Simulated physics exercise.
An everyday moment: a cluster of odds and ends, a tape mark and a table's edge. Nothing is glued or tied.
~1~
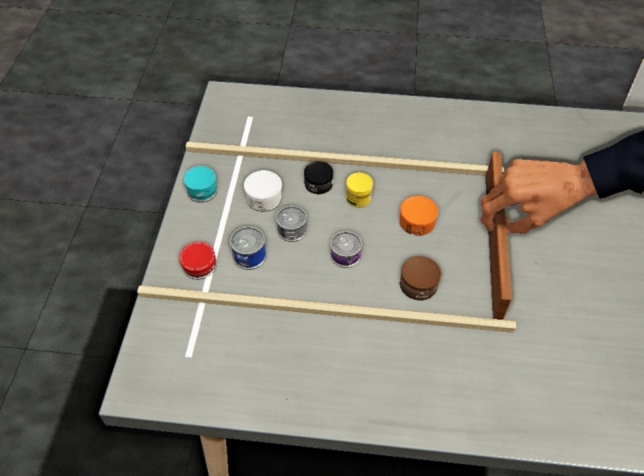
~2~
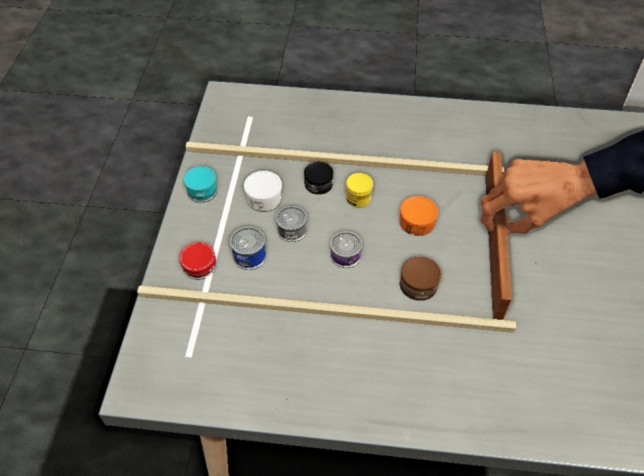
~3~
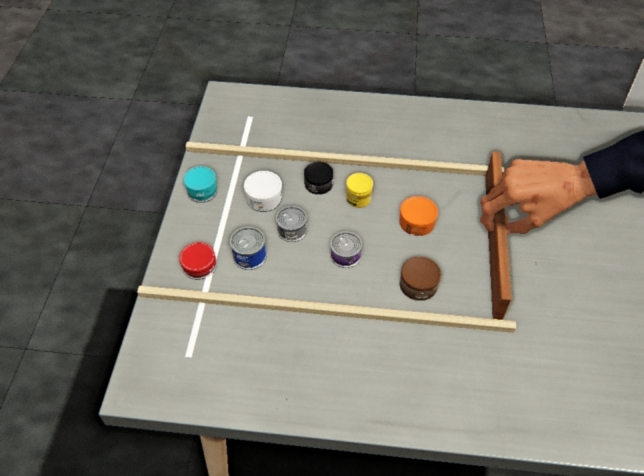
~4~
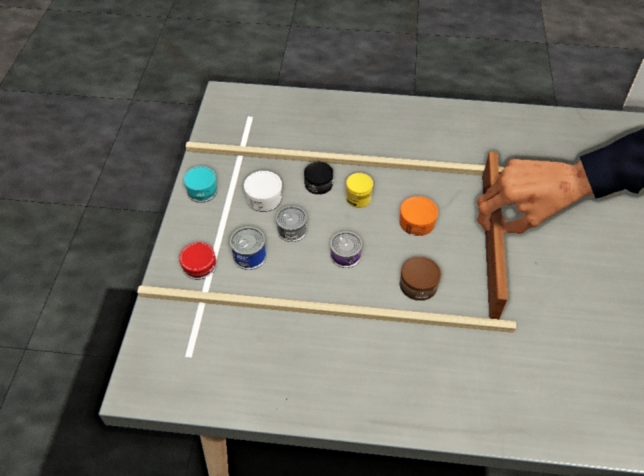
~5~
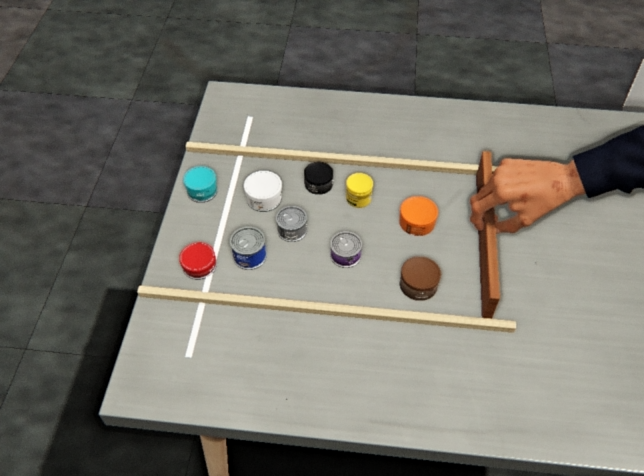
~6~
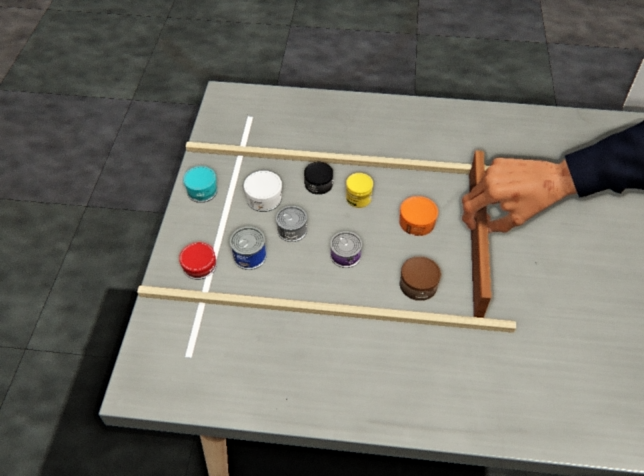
On a grey table, a hand sliding a wooden board slightly left between two rails, the scattered colourful pots and tins staying still.
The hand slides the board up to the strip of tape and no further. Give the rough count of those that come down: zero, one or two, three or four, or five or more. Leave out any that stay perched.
Outcome: The number that fall off is one or two.
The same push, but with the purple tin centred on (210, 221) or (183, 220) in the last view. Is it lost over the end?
Place by place, it survives; survives.
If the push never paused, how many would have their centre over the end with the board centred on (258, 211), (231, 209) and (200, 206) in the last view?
In that order 0, 1 and 5.
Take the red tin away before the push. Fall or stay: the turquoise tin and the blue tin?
The turquoise tin drops off; the blue tin is kept.
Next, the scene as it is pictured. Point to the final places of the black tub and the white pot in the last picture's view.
The black tub stops around (223, 159); the white pot around (189, 179).
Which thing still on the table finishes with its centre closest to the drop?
The red tin.
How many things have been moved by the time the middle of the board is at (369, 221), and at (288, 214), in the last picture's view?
By then 4, and 8.
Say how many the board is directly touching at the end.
It touches 5.
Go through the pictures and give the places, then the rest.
In the first frame, turquoise tin (201, 185); red tin (198, 261); blue tin (249, 248); board (497, 232); tape (224, 220).
In the second frame, red tin (198, 261); brown tub (420, 279).
In the third frame, blue tin (249, 249); white pot (264, 192).
In the fourth frame, turquoise tin (201, 185); grey pot (292, 224).
In the fifth frame, red tin (198, 261); board (486, 231).
In the sixth frame, turquoise tin (201, 185); red tin (198, 261); blue tin (249, 249); board (479, 230); tape (224, 220).
Soon after, none off yet; turquoise tin at rest near (201, 185); red tin at rest near (198, 261); blue tin at rest near (249, 249).
In the end, the number that fall off is one or two; gone, turquoise tin.
